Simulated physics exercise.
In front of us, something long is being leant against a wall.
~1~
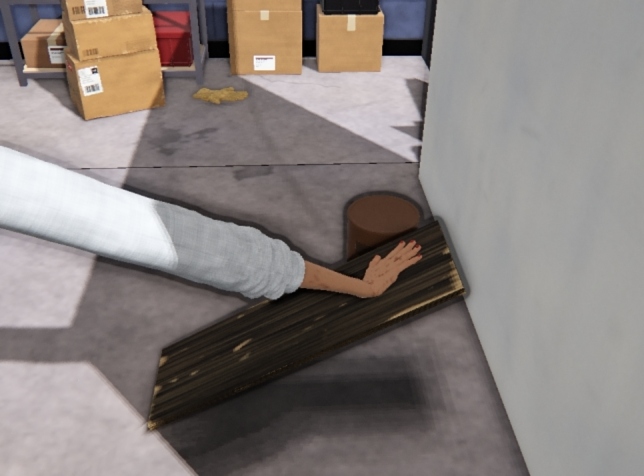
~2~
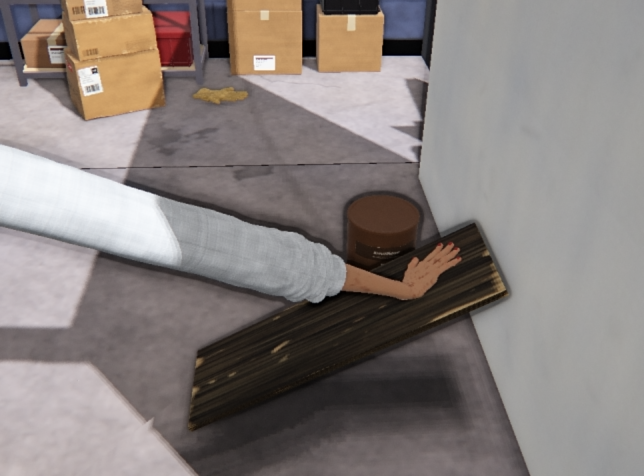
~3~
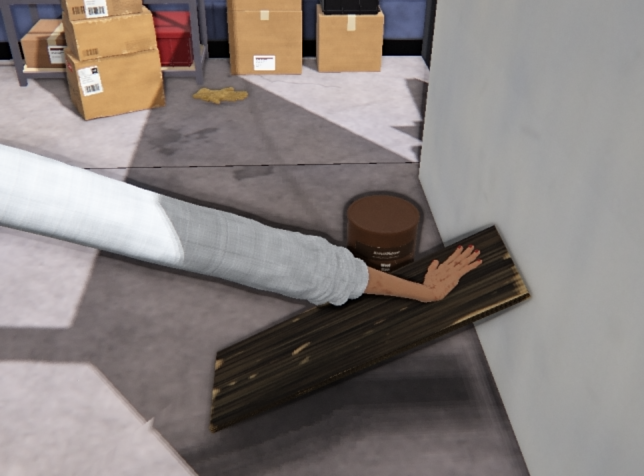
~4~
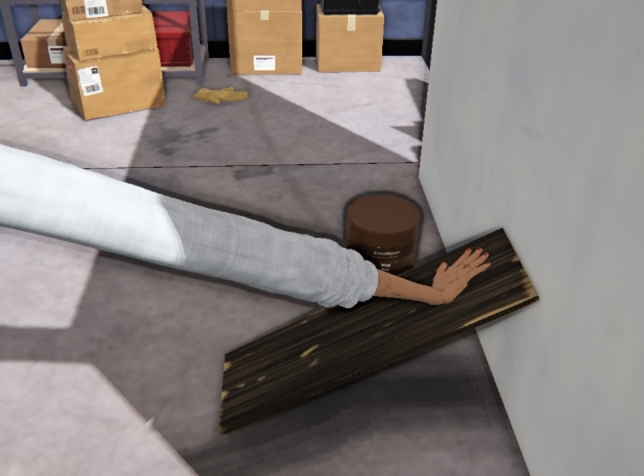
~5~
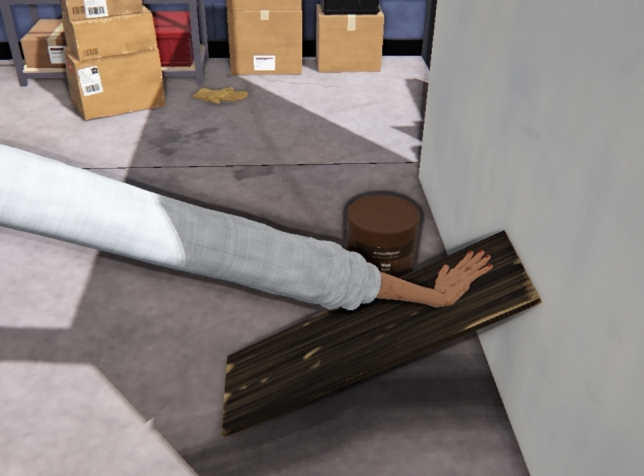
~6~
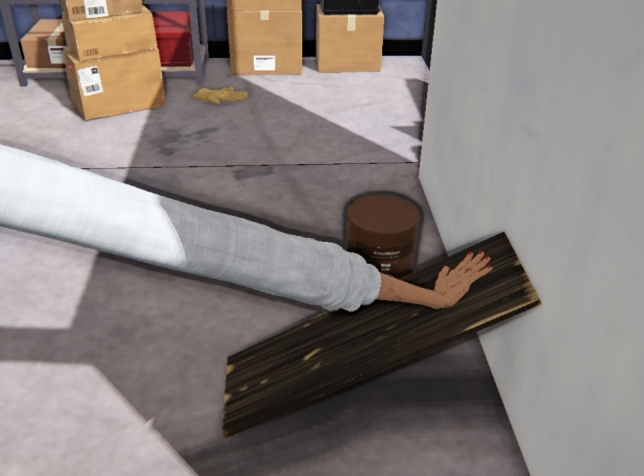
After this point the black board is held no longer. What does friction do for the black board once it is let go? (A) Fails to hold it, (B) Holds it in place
A.
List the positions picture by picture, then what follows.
In the first frame, not yet at the wall; black board (296, 324).
In the second frame, not yet at the wall; black board (335, 326); brown pail (381, 249).
In the third frame, not yet at the wall; black board (355, 328); brown pail (381, 249).
In the fourth frame, not yet at the wall; black board (364, 330); brown pail (381, 249).
In the fifth frame, leant on the wall, still held; black board (366, 333); brown pail (381, 249).
In the sixth frame, leant on the wall, still held; black board (366, 334); brown pail (381, 249).
Then, 0.30 s past the last view, black board sunk by 9° near (355, 352).
Then, 0.40 s past the last view, black board sunk by 23° near (344, 380).
Then, 0.70 s past the last view, black board sunk by 28° near (339, 389).
Finally, moved from the start, black board; brown pail still in place. Final places as the last picture's camera would see them, black board near (339, 390). The board slides down.
